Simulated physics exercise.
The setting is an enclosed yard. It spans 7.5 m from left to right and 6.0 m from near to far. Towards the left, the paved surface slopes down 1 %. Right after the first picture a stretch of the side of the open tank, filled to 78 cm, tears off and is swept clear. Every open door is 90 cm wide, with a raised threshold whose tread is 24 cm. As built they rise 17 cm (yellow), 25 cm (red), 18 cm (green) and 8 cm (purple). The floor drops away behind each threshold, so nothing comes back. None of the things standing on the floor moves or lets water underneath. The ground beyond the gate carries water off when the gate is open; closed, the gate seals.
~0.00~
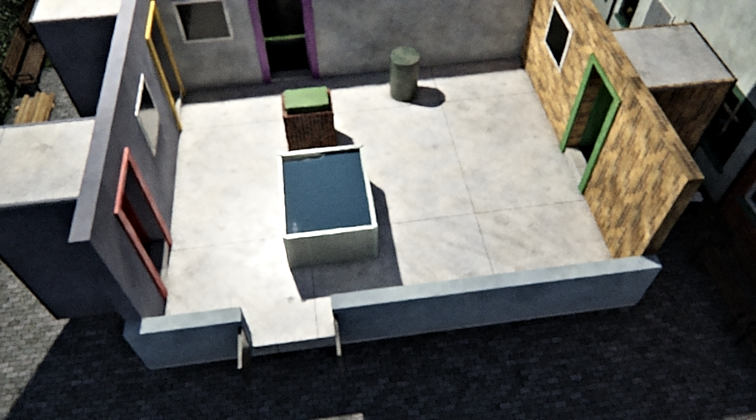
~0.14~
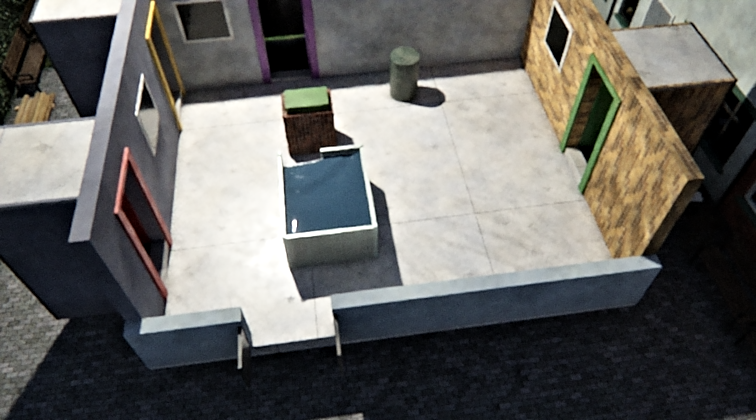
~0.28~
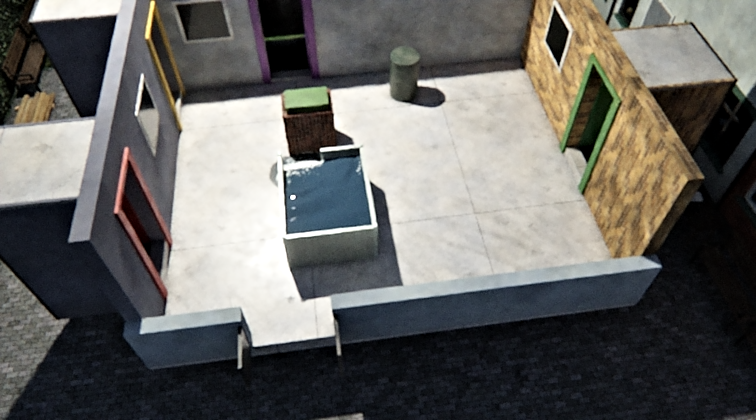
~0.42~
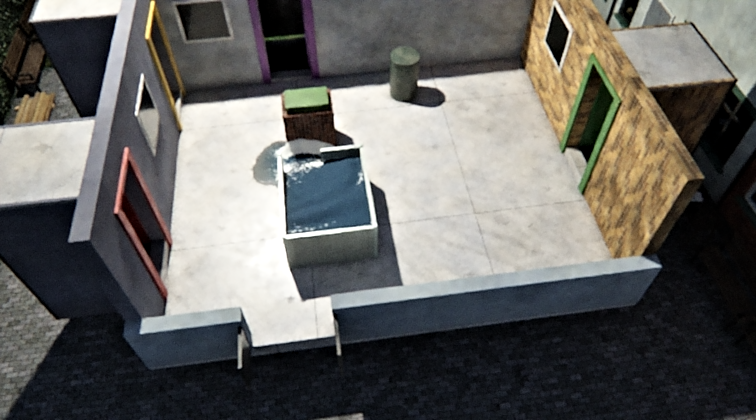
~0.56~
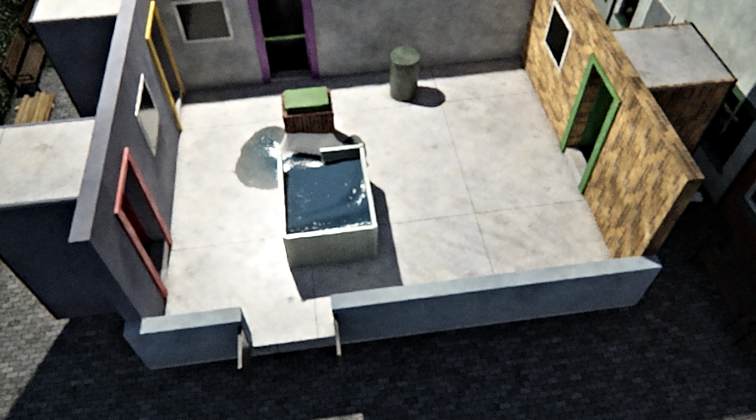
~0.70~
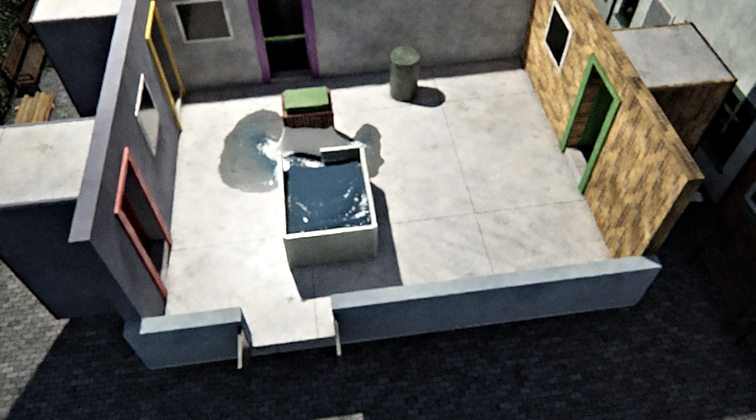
A walled yard with a pale paved floor is seen from high above its low blue-grey front wall, from a camera that stays still. A white-rimmed open tank of dark water stands near the middle, before a green-topped brown box, with a red door and yellow door left, a purple one behind and a green one right. Part of the tank's far side breaks away, and water pours out, spreading leftward and around the box.
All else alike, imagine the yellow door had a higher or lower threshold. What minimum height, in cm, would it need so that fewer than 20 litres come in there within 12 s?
About 17.5 cm.
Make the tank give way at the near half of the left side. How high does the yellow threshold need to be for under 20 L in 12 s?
Estimate: Near 11.0 cm.
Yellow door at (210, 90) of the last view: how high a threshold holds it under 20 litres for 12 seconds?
About 21 cm.
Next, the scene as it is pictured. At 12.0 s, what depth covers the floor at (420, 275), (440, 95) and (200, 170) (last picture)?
In that order: 4, 4 and 5 cm.
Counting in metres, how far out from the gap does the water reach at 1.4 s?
Front distance: Approx. 3.8 m.
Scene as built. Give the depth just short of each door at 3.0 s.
Lab note, cm: Yellow 22; red 3; green 14; purple 5.
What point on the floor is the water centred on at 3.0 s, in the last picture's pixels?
I'd put it close to (315, 170).
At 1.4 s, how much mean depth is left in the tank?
I'd put it near 49 cm.
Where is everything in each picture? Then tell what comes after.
In the first frame, the open tank at (325, 192) is whole and still, 78 cm deep; the yellow door at (168, 73) is dry.
In the second frame, the front is at a hidden place, 0.3 m from the gap on the far side; 0.2 m2 of floor is wet, 78 cm left at the back.
In the third frame, the front is at a hidden place, 0.8 m from the gap on the far side; 0.7 m2 of floor is wet, 78 cm left at the back.
In the fourth frame, the front is at (279, 144), 1.2 m from the gap on the far side; 1.3 m2 of floor is wet, 75 cm left at the back.
In the fifth frame, the gap is on the far side, the front 1.6 m out at (267, 130); the back of the open tank holds 68 cm.
In the sixth frame, the gap is on the far side, the front 2.2 m out at (252, 116); the back of the open tank holds 67 cm; the yellow door at (168, 73), 3.5 m from the gap, is still 1.4 m from the nearest water.
After 1.4 s water covers 25 % of the floor, deepest (54 cm) near (299, 159); 16 cm at the yellow door, 0 litres in over its 17 cm threshold.
After 3.0 s water covers 55 % of the floor, deepest (32 cm) near (299, 159); 22 cm at the yellow door, 15 litres in over its 17 cm threshold.
After 12.0 s water covers 100 % of the floor, deepest (8 cm) near (391, 314); 7 cm at the yellow door, 21 litres in over its 17 cm threshold.
At the yellow door as built, the water arrived by 1.3 s and peaked near 23 cm at 2.6 s.
Run again over the same 12 s with other heights there, 33 litres in over 15 cm, 12 litres over 20 cm. The limit of 20 litres is kept from about 17.5 cm up.
